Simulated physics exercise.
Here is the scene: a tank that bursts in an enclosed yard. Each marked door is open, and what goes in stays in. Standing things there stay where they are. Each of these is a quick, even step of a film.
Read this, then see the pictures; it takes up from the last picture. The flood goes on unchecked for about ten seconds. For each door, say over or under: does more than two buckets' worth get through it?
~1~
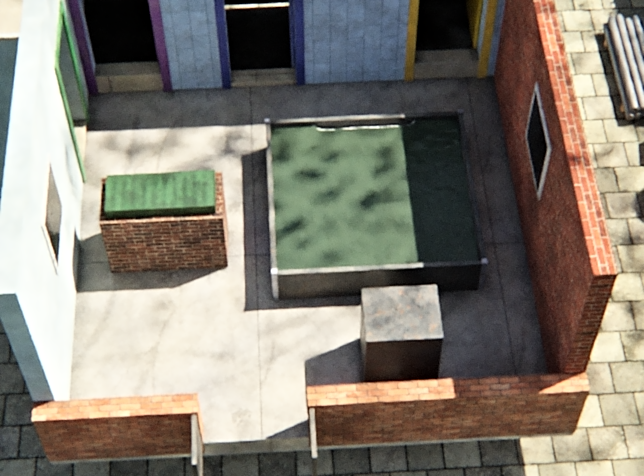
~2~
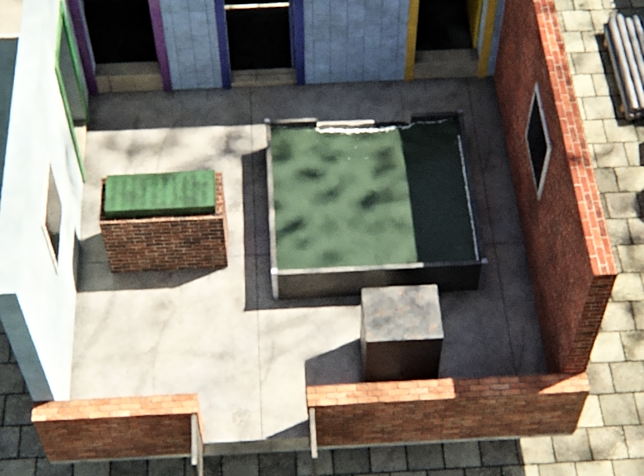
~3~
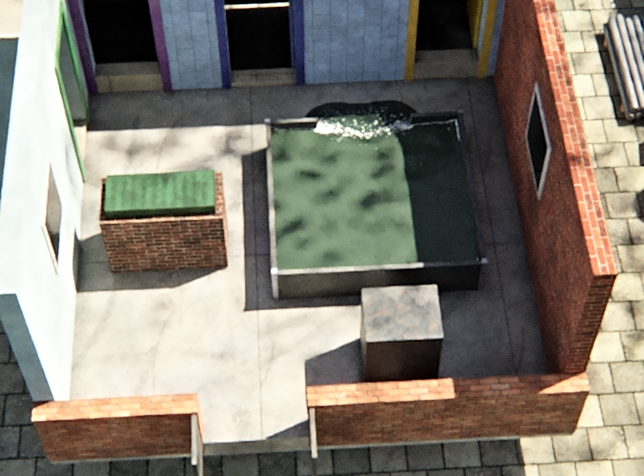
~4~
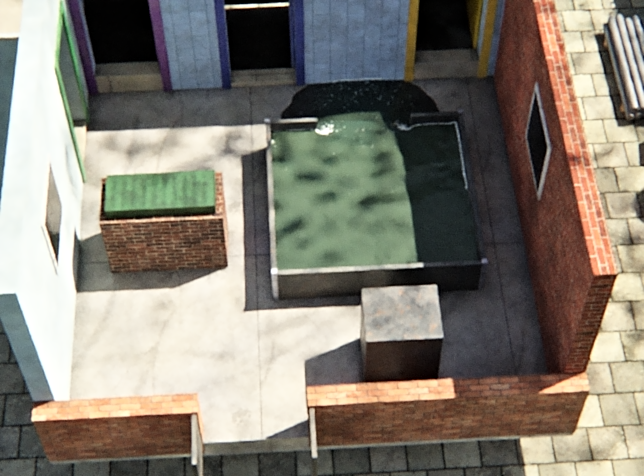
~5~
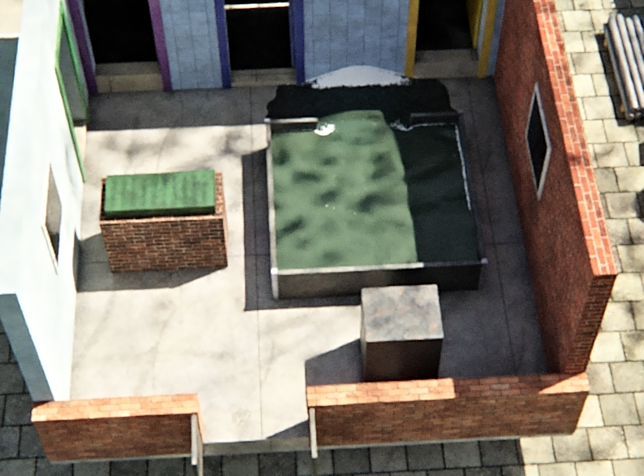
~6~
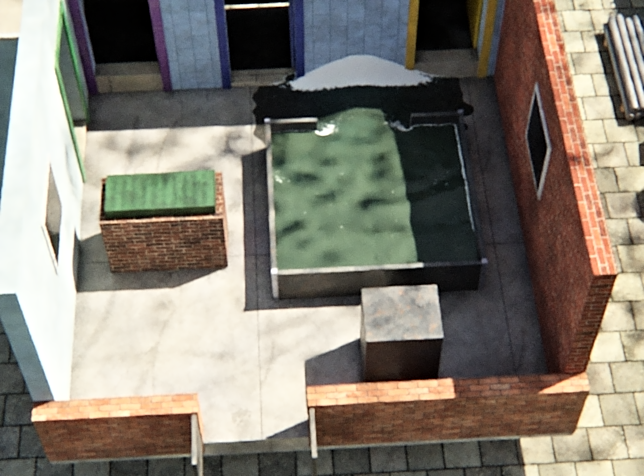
My prediction: The blue door breaks the limit for sure; the green door breaks the limit for sure; the purple door respects the limit for sure; the yellow door respects the limit for sure.
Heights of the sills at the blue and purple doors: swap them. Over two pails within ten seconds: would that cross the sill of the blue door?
After the swap, blue door ends up short.
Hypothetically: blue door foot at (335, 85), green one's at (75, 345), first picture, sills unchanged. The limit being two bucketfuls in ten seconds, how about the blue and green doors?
First blue is flooded, then green is not flooded.
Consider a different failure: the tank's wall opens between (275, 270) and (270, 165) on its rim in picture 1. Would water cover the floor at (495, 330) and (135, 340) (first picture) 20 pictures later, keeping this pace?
Taking the two points in order, the first is left dry and the second is waterlogged.
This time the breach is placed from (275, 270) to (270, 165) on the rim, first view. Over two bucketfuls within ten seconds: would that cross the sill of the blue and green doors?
Briefly, the blue one remains below the line and the green one crosses the line.
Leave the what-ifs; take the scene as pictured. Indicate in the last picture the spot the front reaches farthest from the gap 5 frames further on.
The flood front should get to about (182, 94).
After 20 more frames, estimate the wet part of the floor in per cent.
Roughly 55 percent, I reckon.
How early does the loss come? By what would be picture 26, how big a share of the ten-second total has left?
Near 25 in a hundred.
A moment on, water covers 15 % of the floor; the blue door under two buckets in, the green door not reached, the purple door not reached, the yellow door wet at the sill, nothing in.
Next, water covers 35 % of the floor; the blue door under two buckets in, the green door wet at the sill, nothing in, the purple door wet at the sill, nothing in, the yellow door wet at the sill, nothing in.
Then, water covers 55 % of the floor; the blue door over two buckets in, the green door over two buckets in, the purple door wet at the sill, nothing in, the yellow door wet at the sill, nothing in.
Later, water covers 85 % of the floor; the blue door over two buckets in, the green door over two buckets in, the purple door wet at the sill, nothing in, the yellow door wet at the sill, nothing in.
In the end, water covers 95 % of the floor; the blue door over two buckets in, the green door far over two buckets in, the purple door wet at the sill, nothing in, the yellow door wet at the sill, nothing in.
